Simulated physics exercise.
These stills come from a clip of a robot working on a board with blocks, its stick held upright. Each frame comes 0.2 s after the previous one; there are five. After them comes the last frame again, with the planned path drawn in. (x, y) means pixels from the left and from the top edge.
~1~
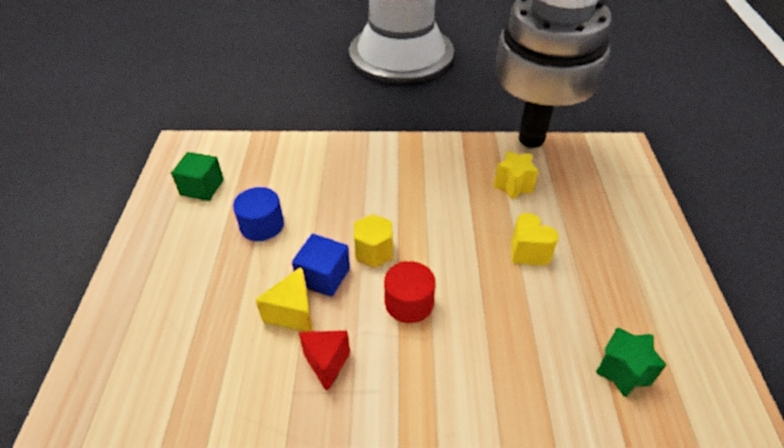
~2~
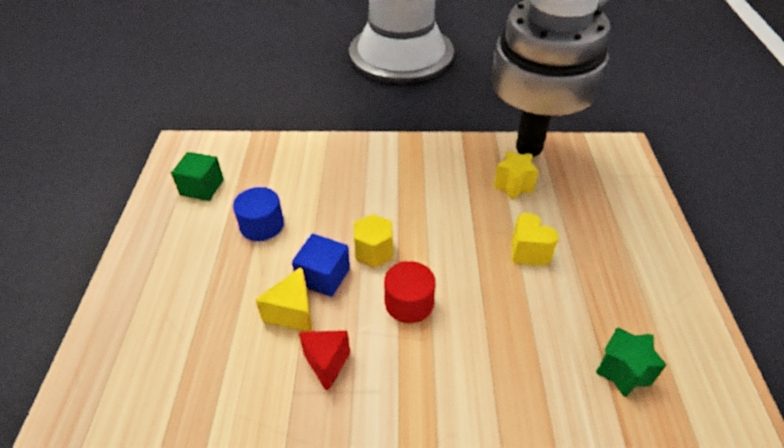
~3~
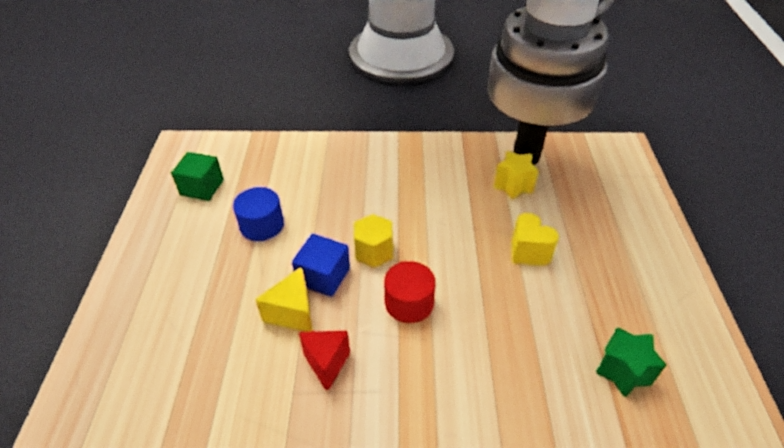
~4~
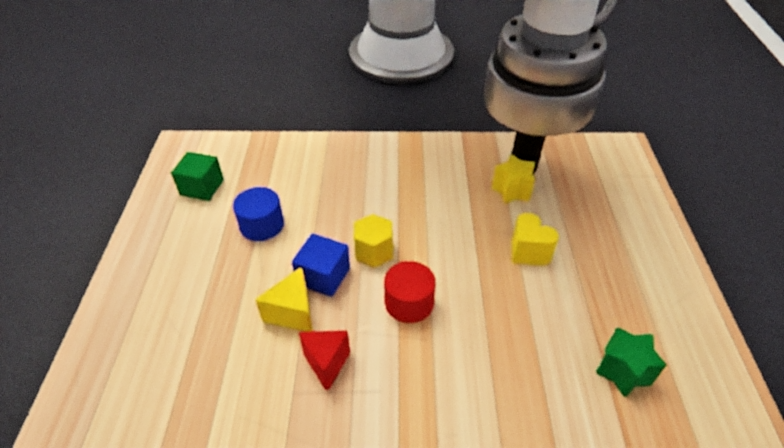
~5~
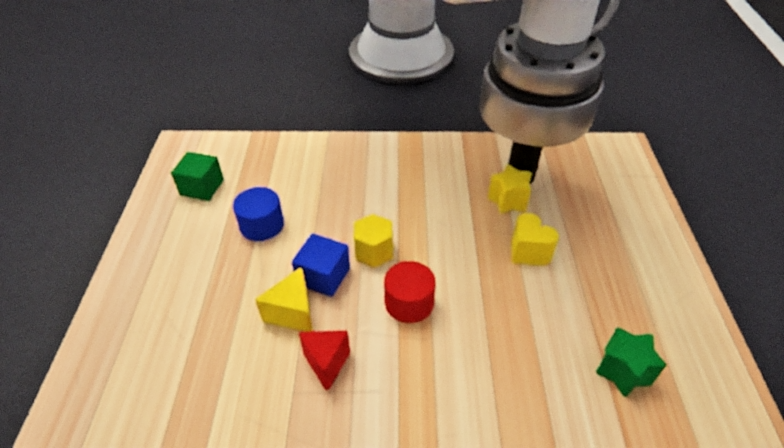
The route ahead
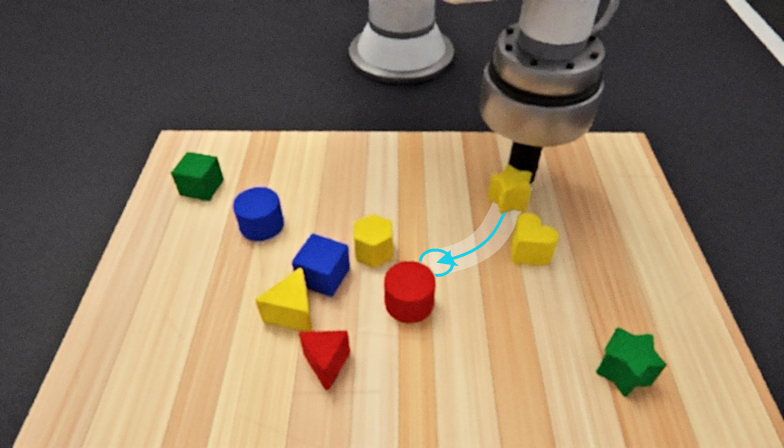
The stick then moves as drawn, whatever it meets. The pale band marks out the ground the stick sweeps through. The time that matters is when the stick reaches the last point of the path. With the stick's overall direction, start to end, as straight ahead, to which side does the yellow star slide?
The left.
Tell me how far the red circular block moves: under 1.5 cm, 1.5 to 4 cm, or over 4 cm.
Displacement: Within 1.5 cm.
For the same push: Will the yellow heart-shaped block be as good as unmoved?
Yes, I think so.
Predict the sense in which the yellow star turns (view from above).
From overhead, anticlockwise.
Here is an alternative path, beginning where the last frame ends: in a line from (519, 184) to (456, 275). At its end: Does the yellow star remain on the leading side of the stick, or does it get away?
Ahead of the stick.
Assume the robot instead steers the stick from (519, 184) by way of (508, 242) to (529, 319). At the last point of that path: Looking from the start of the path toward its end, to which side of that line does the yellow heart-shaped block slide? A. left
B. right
A (left)
Path on the board, from (519, 184) over (504, 214) and (481, 245) to (436, 262).
The first path, step by step. One third of the way, stick (505, 207); yellow star (497, 210).
Two thirds of the way, stick (483, 239); yellow star (473, 244).
At the end, stick (437, 256); red circular block (408, 284); yellow star (452, 265), turned 45° anticlockwise; yellow heart-shaped block in place.
